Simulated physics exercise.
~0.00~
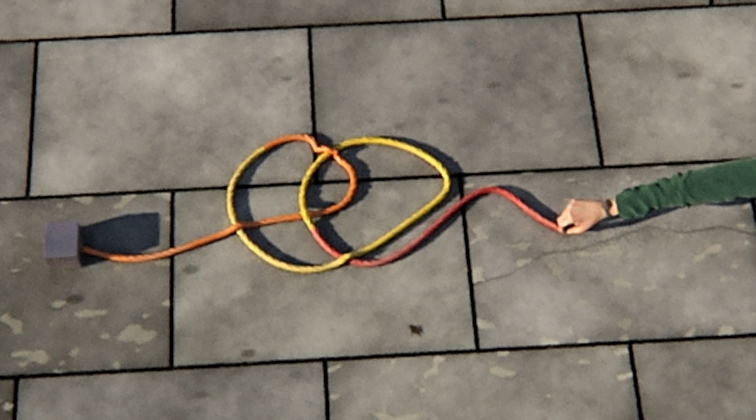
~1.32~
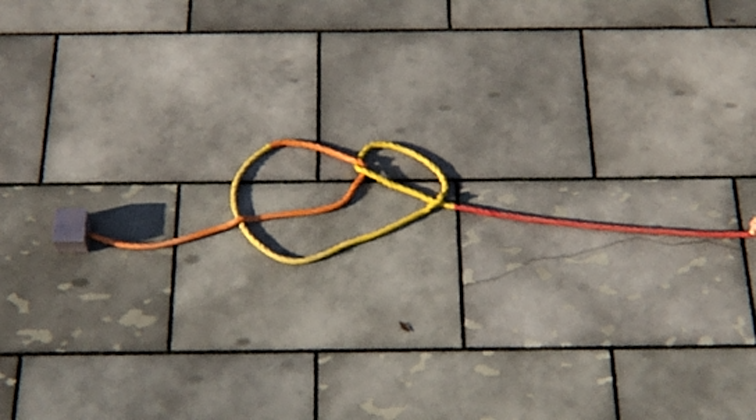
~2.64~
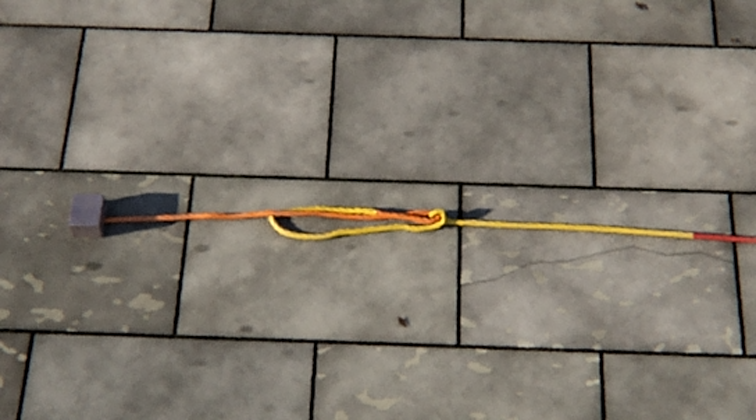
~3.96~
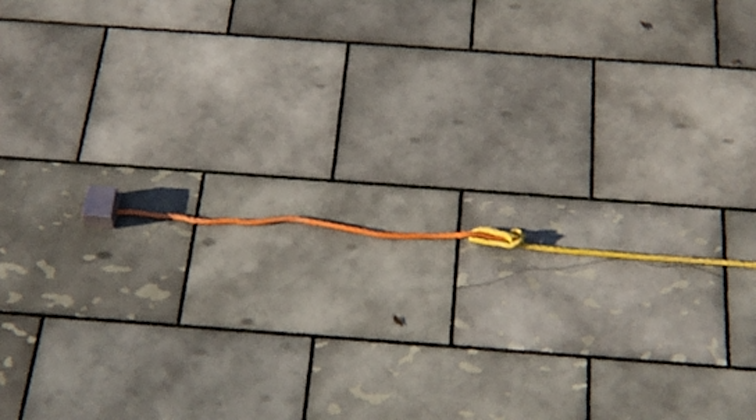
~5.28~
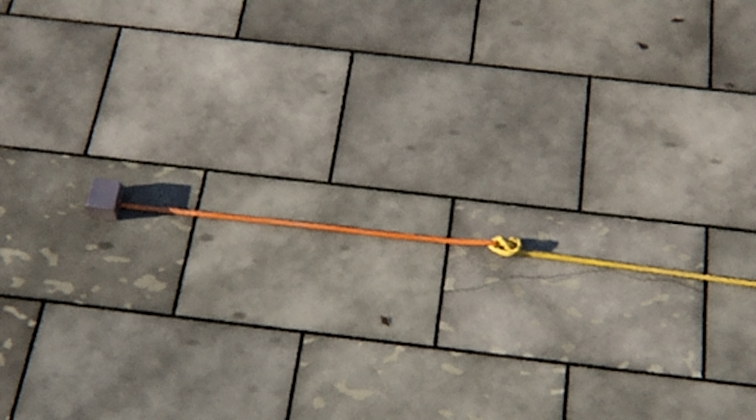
A hand pulls the looped rope right until it tightens into a small knot.
